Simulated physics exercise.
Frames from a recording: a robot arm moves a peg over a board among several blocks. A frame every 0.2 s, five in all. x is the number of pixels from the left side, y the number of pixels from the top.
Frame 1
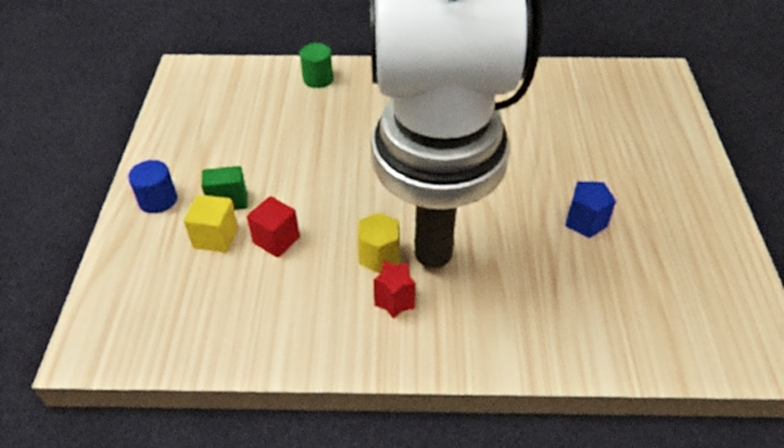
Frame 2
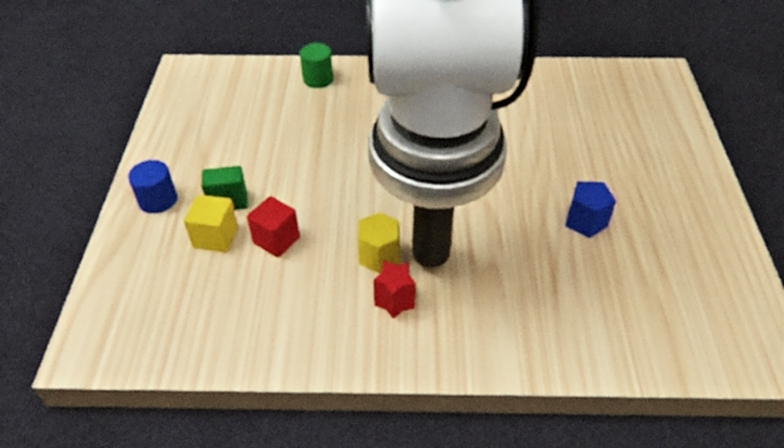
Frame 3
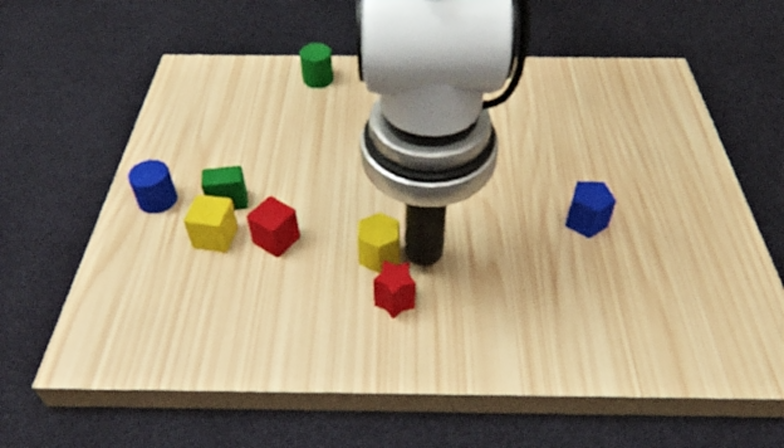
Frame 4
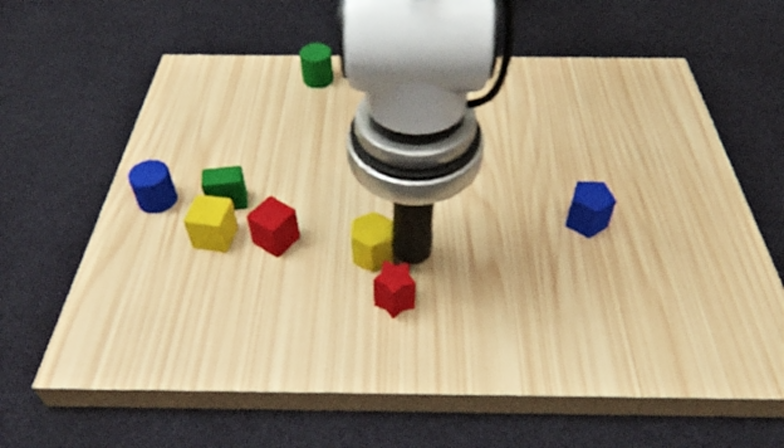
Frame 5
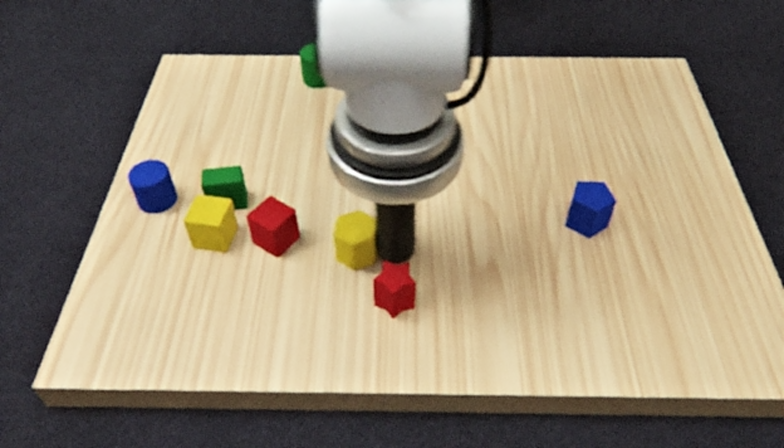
In the video, a robot arm holding a dark peg over a wooden board of colored blocks moves slightly left, meets the yellow hexagon, and pushes it a short distance left while the other blocks stay still.
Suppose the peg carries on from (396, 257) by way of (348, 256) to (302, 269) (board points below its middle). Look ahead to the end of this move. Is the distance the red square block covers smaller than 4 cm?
I expect so.
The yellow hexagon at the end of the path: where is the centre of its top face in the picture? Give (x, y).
By then it is at (272, 220).
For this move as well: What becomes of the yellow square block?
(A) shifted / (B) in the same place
The correct letter is A.
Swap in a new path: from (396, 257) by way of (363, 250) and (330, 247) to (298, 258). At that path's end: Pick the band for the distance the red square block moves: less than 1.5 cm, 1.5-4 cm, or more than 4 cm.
Once the path ends, it will sit over 4 cm from where it is now.
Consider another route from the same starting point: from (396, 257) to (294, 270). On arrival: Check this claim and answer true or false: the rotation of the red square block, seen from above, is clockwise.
That statement is accurate.
On the path given first. Halfway along, peg (347, 249); yellow hexagon (307, 220), turned 15° clockwise.
At the end, peg (301, 262); yellow square block (197, 206), turned 15° anticlockwise; red square block (242, 203); yellow hexagon (272, 220), turned 45° clockwise; red star block in place.
